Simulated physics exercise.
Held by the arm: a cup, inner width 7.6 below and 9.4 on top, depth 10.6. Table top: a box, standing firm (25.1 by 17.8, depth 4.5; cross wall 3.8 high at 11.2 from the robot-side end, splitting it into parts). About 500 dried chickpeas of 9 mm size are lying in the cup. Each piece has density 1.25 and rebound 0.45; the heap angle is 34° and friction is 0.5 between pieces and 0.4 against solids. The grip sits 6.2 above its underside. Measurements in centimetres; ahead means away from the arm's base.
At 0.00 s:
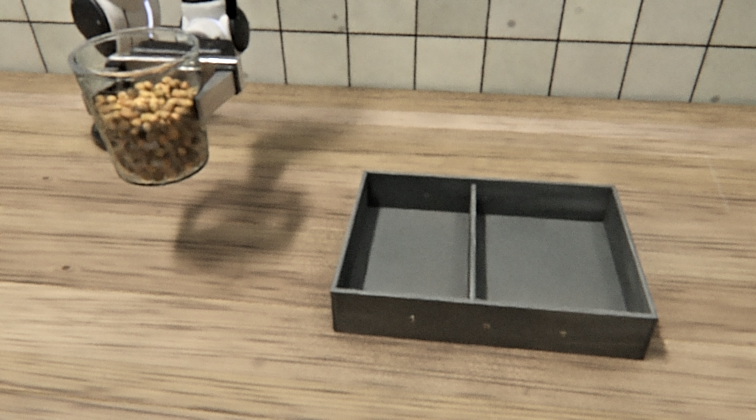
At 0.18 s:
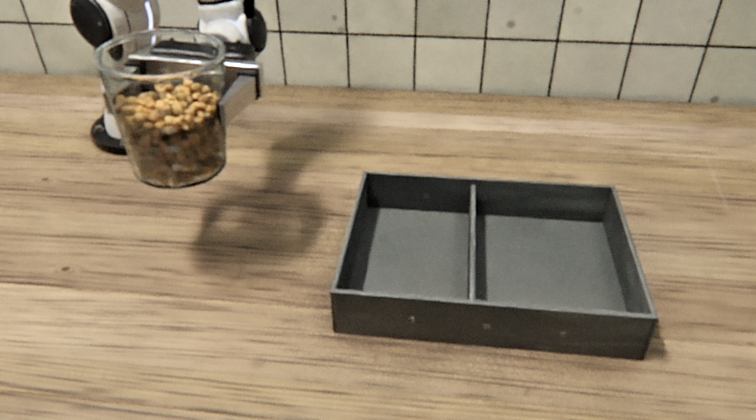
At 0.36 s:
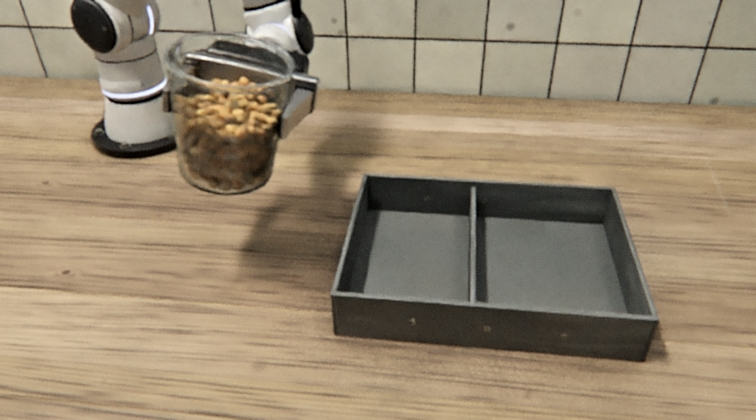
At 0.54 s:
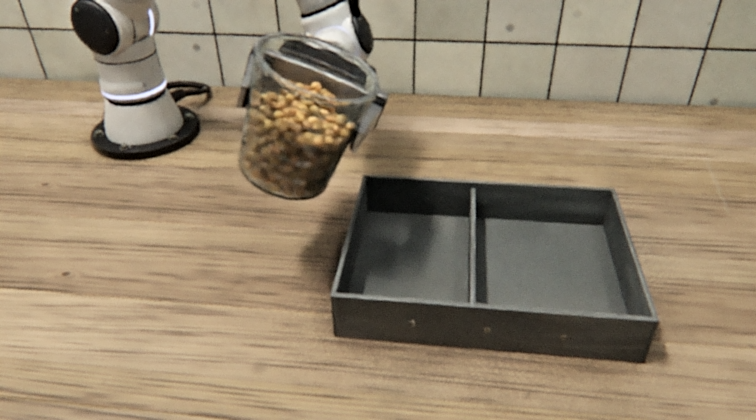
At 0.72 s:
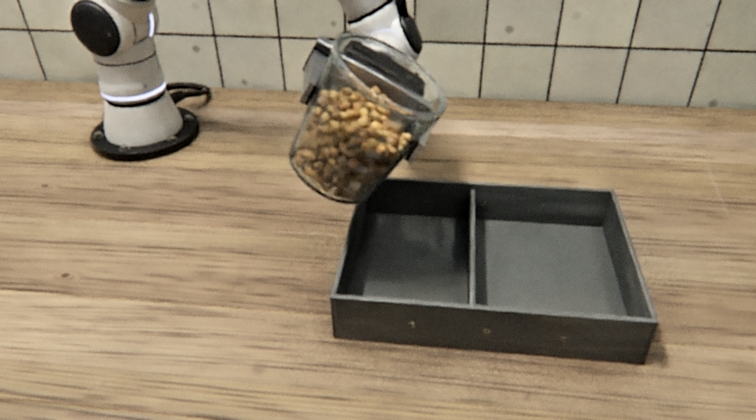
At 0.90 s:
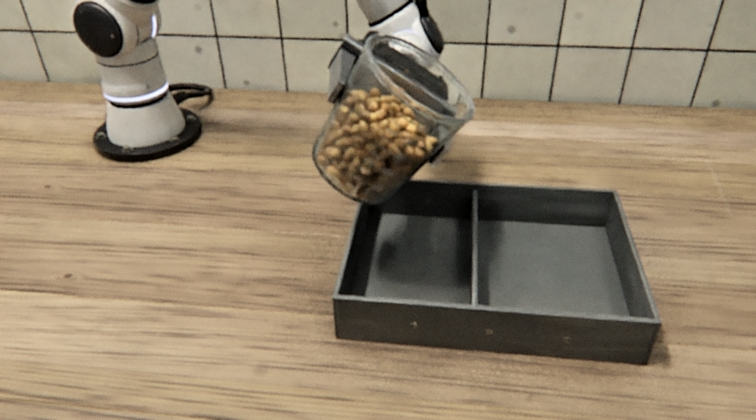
On a wooden table, a robot arm carries a clear cup of chickpeas right, tilting it toward a divided tray.
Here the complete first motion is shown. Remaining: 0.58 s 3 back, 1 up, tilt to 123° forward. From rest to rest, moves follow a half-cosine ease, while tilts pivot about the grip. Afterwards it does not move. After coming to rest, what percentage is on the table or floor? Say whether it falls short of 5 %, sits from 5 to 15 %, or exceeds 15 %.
It falls short of 5 %.
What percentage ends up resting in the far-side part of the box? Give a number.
0 per cent, give or take.
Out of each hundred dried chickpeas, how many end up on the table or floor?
Around 0 percent.
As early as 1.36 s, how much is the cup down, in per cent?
So far, about 5 in a hundred parts are out.
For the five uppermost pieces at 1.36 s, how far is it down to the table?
22 cm or thereabouts.
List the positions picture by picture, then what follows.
Cup middle at (151, 110), level; upper third of the load around (147, 105), from x 100 to 200, top at y 75; 502 in the cup, in the first frame.
Cup middle at (172, 112), tilted 3° forward; upper third of the load around (168, 107), from x 120 to 220, top at y 75, in the second frame.
Cup middle at (228, 118), tilted 11° forward; upper third of the load around (222, 111), from x 180 to 275, top at y 80, in the third frame.
Cup middle at (300, 122), tilted 22° forward; upper third of the load around (291, 114), from x 250 to 350, top at y 85, in the fourth frame.
Cup middle at (359, 126), tilted 30° forward; upper third of the load around (347, 116), from x 300 to 410, top at y 85, in the fifth frame.
Cup middle at (385, 127), tilted 33° forward; upper third of the load around (371, 117), from x 325 to 435, top at y 90; 502 in the cup, in the sixth frame.
After 1.13 s, tilted 64° forward, highest piece 20 above the table; 502 in the cup.
After 1.36 s, tilted 114° forward, highest piece 22 above the table; 487 in the cup, 10 in the robot-side part, 5 in flight or on a rim.
After 1.68 s, tilted 123° forward, highest piece 15 above the table; 425 in the robot-side part, 76 in the cup, 1 in flight or on a rim.
After 2.73 s, tilted 123° forward, highest piece 4 above the table; 498 in the robot-side part, 4 in the far-side part.
At rest, 498 in the robot-side part, 4 in the far-side part. That is 0 % on the table or floor.
